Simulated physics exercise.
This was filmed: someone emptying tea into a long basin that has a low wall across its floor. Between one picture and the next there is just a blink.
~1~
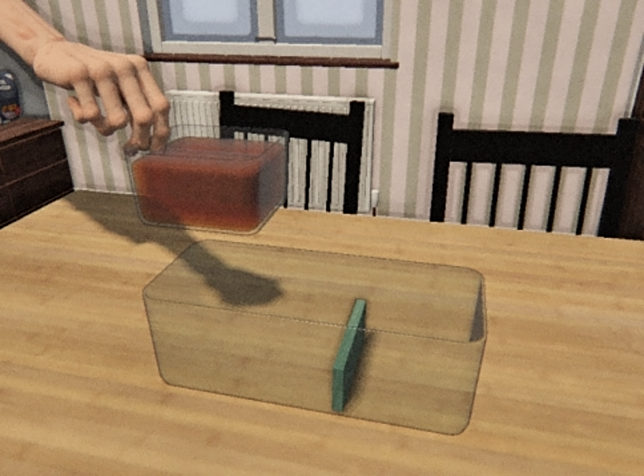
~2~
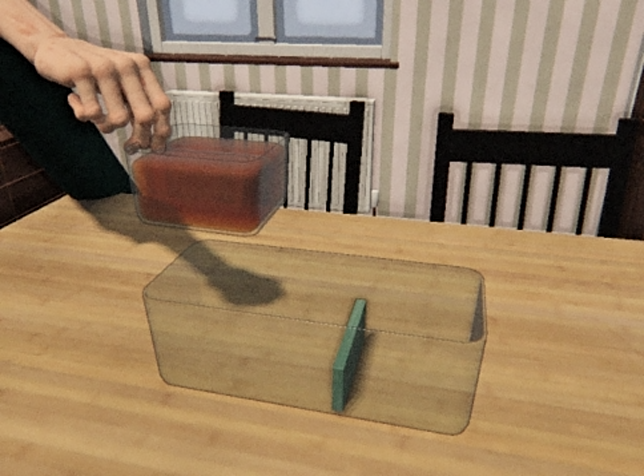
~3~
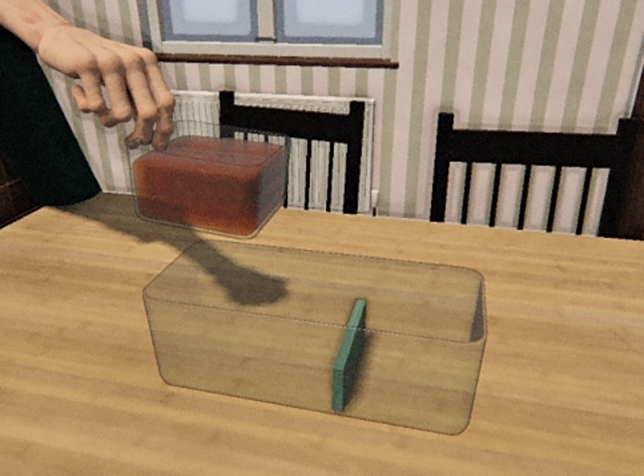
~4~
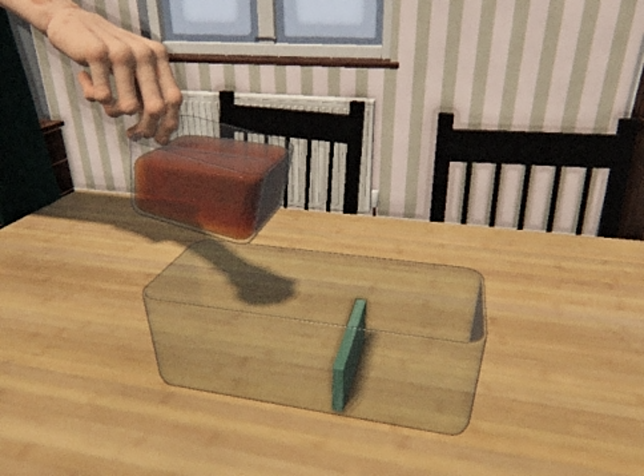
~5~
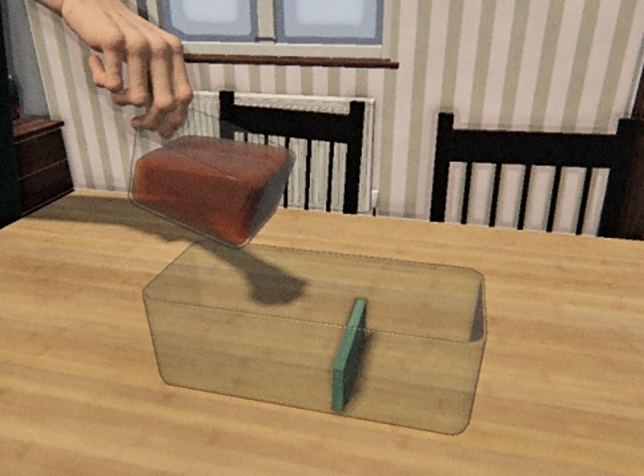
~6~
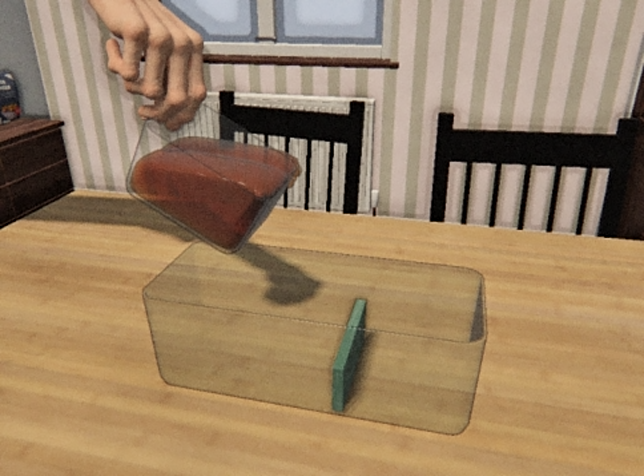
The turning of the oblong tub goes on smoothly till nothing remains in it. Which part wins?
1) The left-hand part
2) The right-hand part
The answer is 1.
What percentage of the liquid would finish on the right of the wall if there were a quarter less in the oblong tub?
It comes to near 0 per cent.
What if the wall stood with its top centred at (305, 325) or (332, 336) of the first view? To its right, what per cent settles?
Estimated: 75 % first, 50 % second.
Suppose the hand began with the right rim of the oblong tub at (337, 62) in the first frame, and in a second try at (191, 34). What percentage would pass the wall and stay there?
Estimate: 80 per cent, then 5 per cent.
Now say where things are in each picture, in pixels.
In the first picture, it leans 0°; its right rim is at (274, 147); the tea meets the walls at (157, 147) and (274, 156); the long basin's rim runs from (170, 266) to (484, 305); the wall's top is at (351, 332).
In the second picture, it leans 1°; its right rim is at (275, 149); the tea meets the walls at (157, 147) and (275, 156).
In the third picture, it leans 5°; its right rim is at (277, 153); the tea meets the walls at (158, 146) and (277, 158).
In the fourth picture, it leans 12°; its right rim is at (280, 161); the tea meets the walls at (161, 146) and (280, 160).
In the fifth picture, it leans 20°; its right rim is at (282, 172); the tea meets the walls at (163, 147) and (284, 165); 1 per cent is over the edge.
In the sixth picture, it leans 30°; its right rim is at (283, 184); the tea meets the walls at (158, 149) and (284, 173); 4 per cent is over the edge.
A moment on, the tilt is 86° and 32 per cent is still to pour, 21 is left of the wall and 11 right of it.
Next, the tilt is 96° and 9 per cent is still to pour, 64 is left of the wall and 20 right of it.
Then the tilt is 96° and 2 per cent is still to pour, 64 is left of the wall and 20 right of it.
Later the tilt is 96° and 0 per cent is still to pour, 73 is left of the wall and 20 right of it.
In the end 74 per cent lies left of the wall, 20 right of it and 6 outside.
